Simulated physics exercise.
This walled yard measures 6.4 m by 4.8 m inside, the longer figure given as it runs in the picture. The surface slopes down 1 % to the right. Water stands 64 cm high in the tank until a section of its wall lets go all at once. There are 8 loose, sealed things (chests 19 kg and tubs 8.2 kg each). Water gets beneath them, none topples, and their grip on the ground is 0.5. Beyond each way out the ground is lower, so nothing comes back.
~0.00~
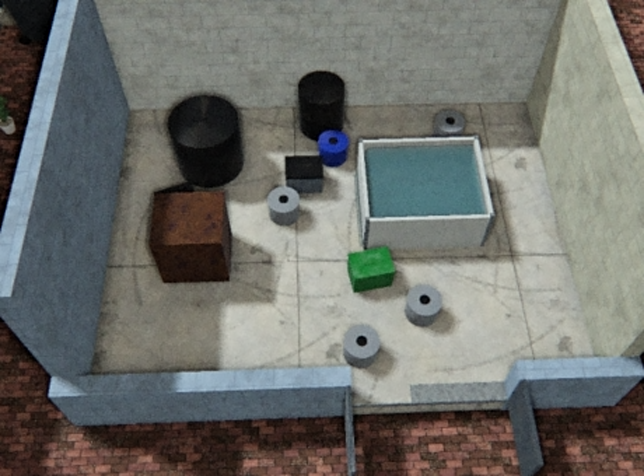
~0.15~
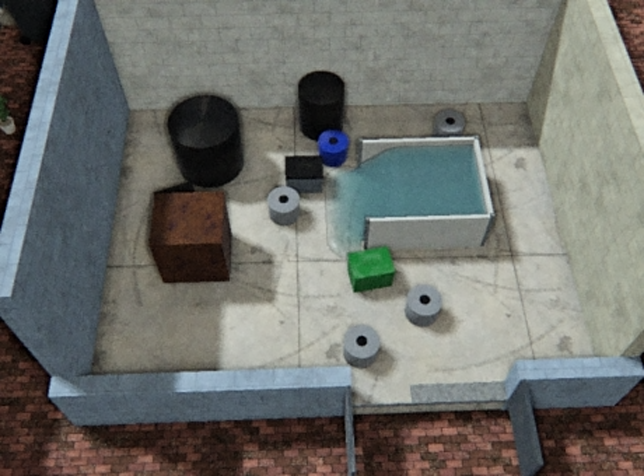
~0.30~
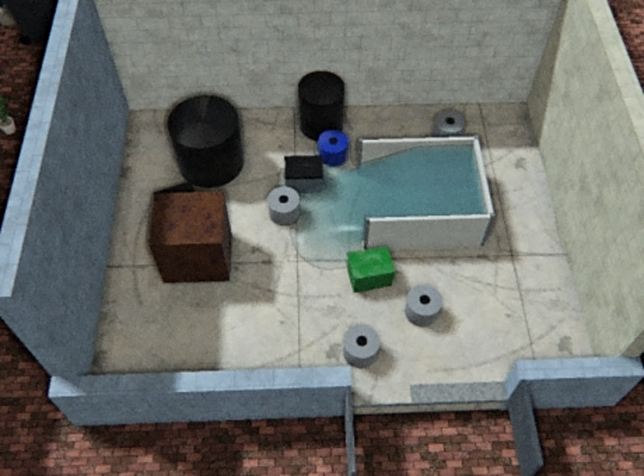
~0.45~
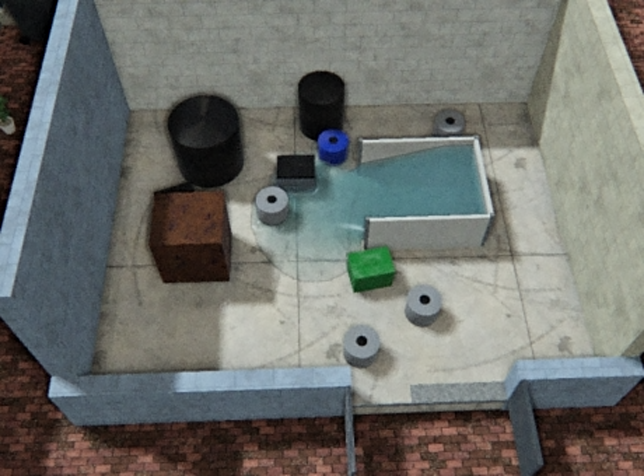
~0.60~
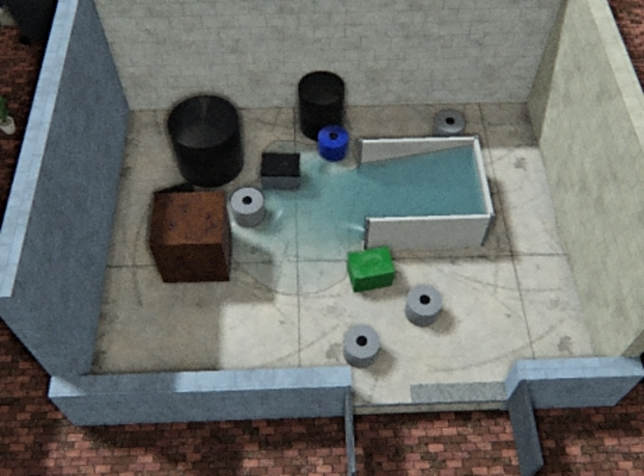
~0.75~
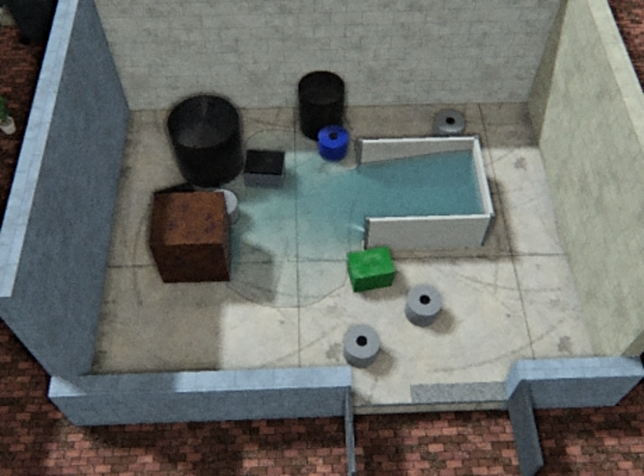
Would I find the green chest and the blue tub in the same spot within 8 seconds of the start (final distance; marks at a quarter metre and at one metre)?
The green chest barely shifts; the blue tub slides a little.
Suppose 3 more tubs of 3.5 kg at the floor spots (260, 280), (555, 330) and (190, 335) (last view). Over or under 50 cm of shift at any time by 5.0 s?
In that order: More, under, more.
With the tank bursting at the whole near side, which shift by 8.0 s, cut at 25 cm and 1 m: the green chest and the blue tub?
In that case the green chest travels far, the blue tub stays put.
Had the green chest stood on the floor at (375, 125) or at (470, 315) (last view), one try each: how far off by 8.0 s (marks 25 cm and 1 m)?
In that order: It holds its place; it stays put.
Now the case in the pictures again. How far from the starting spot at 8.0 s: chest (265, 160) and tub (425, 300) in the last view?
In turn: 100 cm, 40 cm.
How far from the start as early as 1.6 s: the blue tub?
About 10 cm.
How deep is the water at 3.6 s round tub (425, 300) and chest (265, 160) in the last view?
About 0 and 11 cm.
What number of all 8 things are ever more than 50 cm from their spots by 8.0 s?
5 of them.
After 1.6 s the green chest is near (371, 263), 0.0 m from its start, aground; the blue tub is near (333, 136), 0.1 m from its start, aground; 0 of 8 are out; 2 afloat.
After 3.6 s the green chest is near (371, 263), 0.0 m from its start, aground; the blue tub is near (333, 136), 0.1 m from its start, aground; 0 of 8 are out; 2 afloat.
After 5.6 s the green chest is near (371, 263), 0.0 m from its start, aground; the blue tub is near (363, 127), 0.5 m from its start, aground; 0 of 8 are out; 3 afloat.
After 8.0 s the green chest is near (371, 263), 0.0 m from its start, aground; the blue tub is near (368, 124), 0.6 m from its start, aground; 0 of 8 are out; 1 afloat.
